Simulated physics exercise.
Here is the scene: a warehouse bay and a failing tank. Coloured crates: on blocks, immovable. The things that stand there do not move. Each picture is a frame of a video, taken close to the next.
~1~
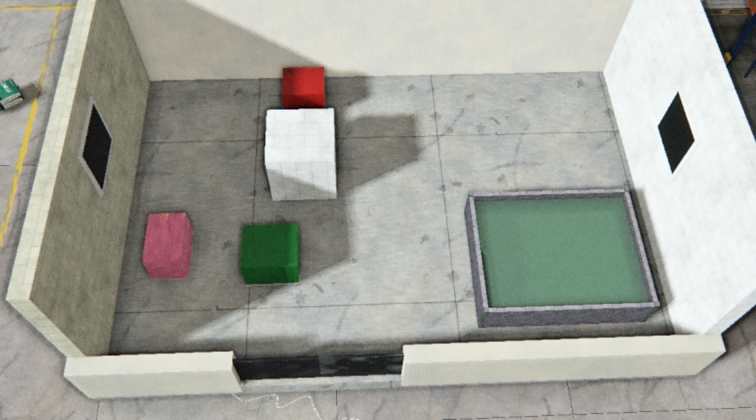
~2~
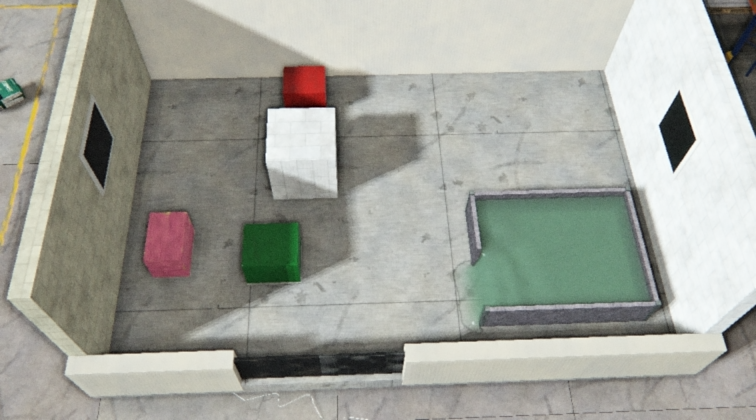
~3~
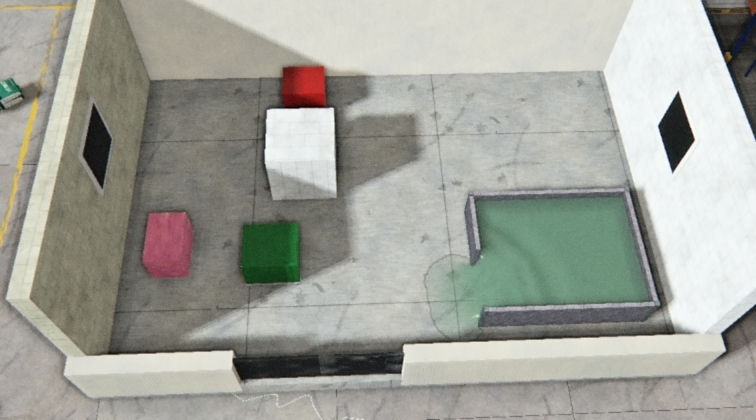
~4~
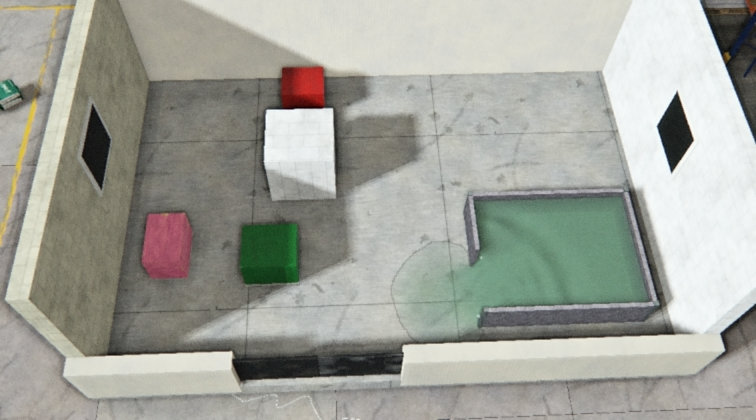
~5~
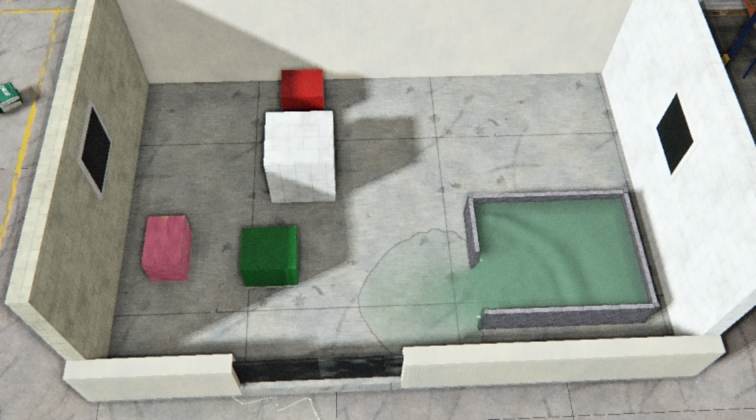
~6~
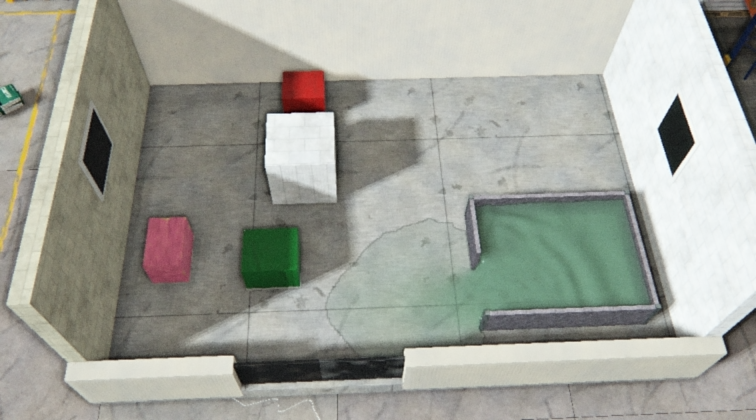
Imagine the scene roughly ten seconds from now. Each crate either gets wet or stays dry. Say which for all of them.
Red crate: Reached. Pink crate: Reached. Green crate: Reached.
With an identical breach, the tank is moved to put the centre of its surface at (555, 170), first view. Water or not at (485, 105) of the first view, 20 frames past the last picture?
That point would end up bone-dry.
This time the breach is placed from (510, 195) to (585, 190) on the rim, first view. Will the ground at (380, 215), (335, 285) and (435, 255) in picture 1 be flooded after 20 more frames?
Unwetted / unwetted / unwetted.
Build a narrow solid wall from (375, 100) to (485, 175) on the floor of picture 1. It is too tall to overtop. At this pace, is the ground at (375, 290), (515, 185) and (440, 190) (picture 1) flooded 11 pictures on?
Taking the three spots in order: Soaked, spared, spared.
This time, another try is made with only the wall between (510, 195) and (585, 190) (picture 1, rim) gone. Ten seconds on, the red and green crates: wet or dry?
The red crate is flooded and the green crate is untouched.
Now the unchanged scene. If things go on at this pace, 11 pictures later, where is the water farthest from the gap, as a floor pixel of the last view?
My pick would be pixel (107, 379).
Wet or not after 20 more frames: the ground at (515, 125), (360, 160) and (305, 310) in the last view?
Going through them one by one, the first is spared, the second waterlogged and the third waterlogged.
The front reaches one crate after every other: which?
Looks like the red one to me.
A moment on, water covers 20 % of the floor; the red crate not reached, the pink crate not reached, the green crate water round its plinth.
Next, water covers 30 % of the floor; the red crate not reached, the pink crate water round its plinth, the green crate water round its plinth.
Then, water covers 40 % of the floor; the red crate not reached, the pink crate water round its plinth, the green crate water round its plinth.
Later, water covers 55 % of the floor; the red crate water round its plinth, the pink crate water round its plinth, the green crate water round its plinth.
In the end, water covers 85 % of the floor; the red crate was topped, the pink crate was topped, the green crate was topped.
